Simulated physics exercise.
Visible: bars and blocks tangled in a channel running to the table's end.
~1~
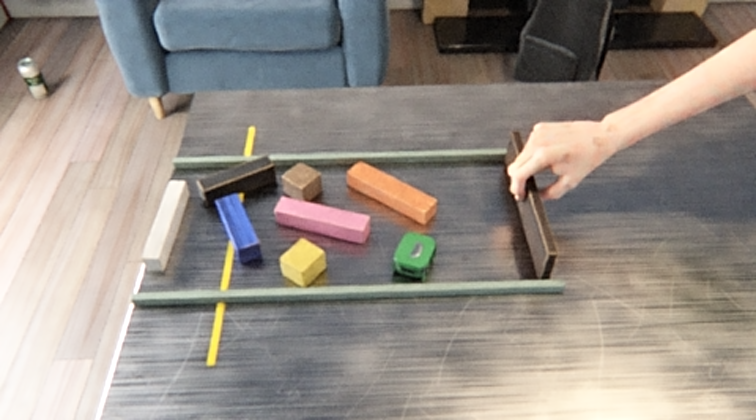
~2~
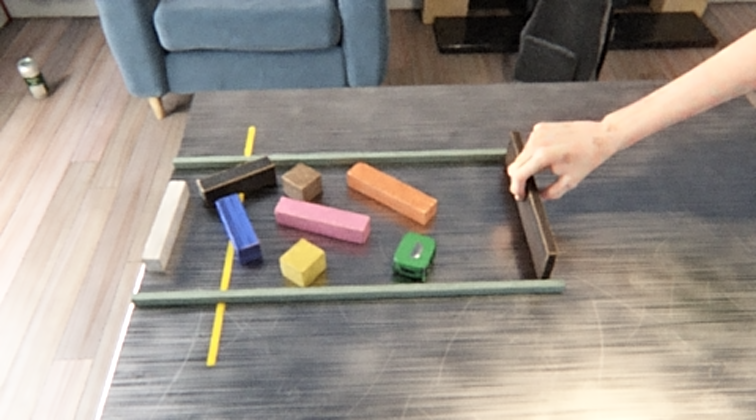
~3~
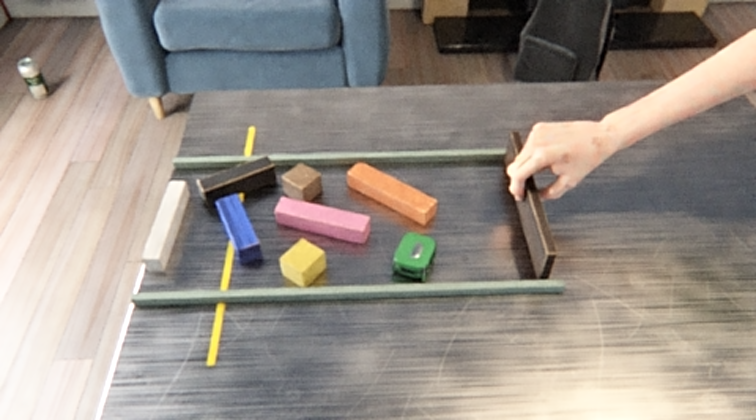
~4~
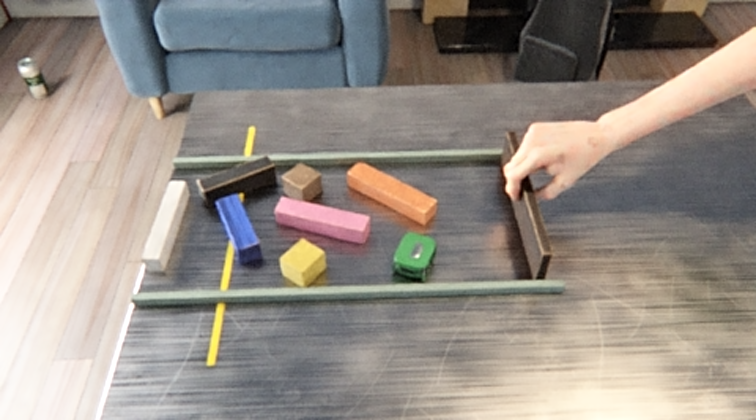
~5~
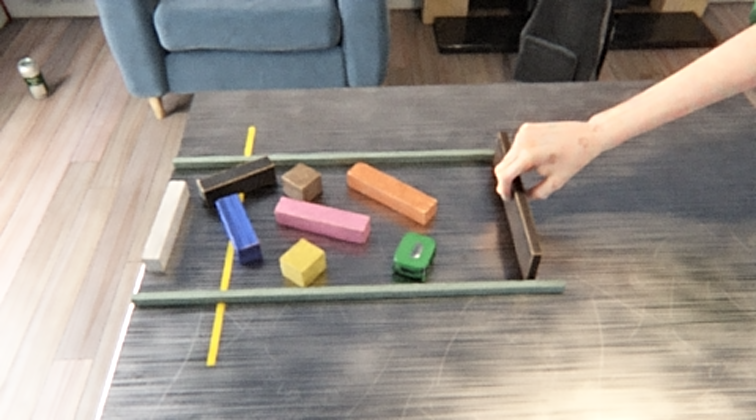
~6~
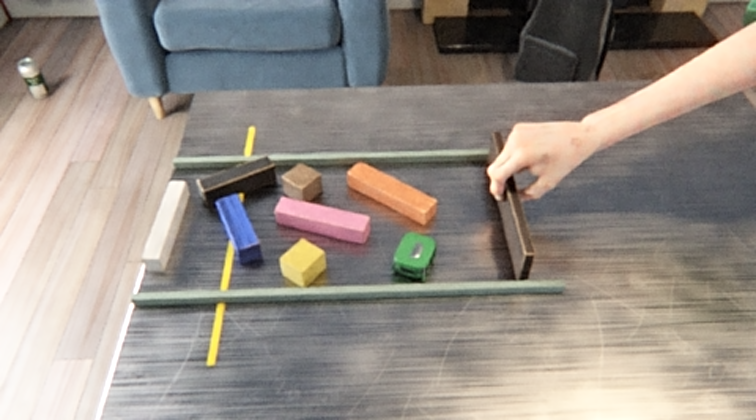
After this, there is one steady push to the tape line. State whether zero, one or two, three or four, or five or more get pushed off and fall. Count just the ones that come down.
Expect a tiny handful, one or two, to go down.
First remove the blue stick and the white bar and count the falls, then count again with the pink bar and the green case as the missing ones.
0 for the first case, 1 for the second.
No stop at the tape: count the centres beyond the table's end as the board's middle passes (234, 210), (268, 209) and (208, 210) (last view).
In that order 1, 0 and 3.
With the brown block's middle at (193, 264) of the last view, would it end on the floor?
It remains in place.
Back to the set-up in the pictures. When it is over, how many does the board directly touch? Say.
The count is 3.
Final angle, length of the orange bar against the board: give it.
Some 0 degrees.
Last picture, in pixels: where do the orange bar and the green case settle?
Final spots - orange bar (228, 193), green case (208, 273).
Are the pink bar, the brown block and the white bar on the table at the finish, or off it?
Outcome: Pink bar does not drop; brown block does not drop; white bar goes down.
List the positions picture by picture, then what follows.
White bar (167, 224); black bar (238, 180); blue stick (239, 228); board (529, 201); tape (235, 225), in the first frame.
Black bar (238, 181); orange bar (391, 193), in the second frame.
Blue stick (239, 228); board (528, 201), in the third frame.
White bar (167, 225); yellow block (303, 264), in the fourth frame.
Black bar (238, 181); green case (415, 258), in the fifth frame.
White bar (167, 225); black bar (238, 181); blue stick (239, 228); board (508, 202); tape (235, 225), in the sixth frame.
Soon after, none off yet; white bar at rest near (167, 225); black bar at rest near (238, 181); blue stick at rest near (239, 228).
At rest, the number that fall off is one or two; fallen, white bar.
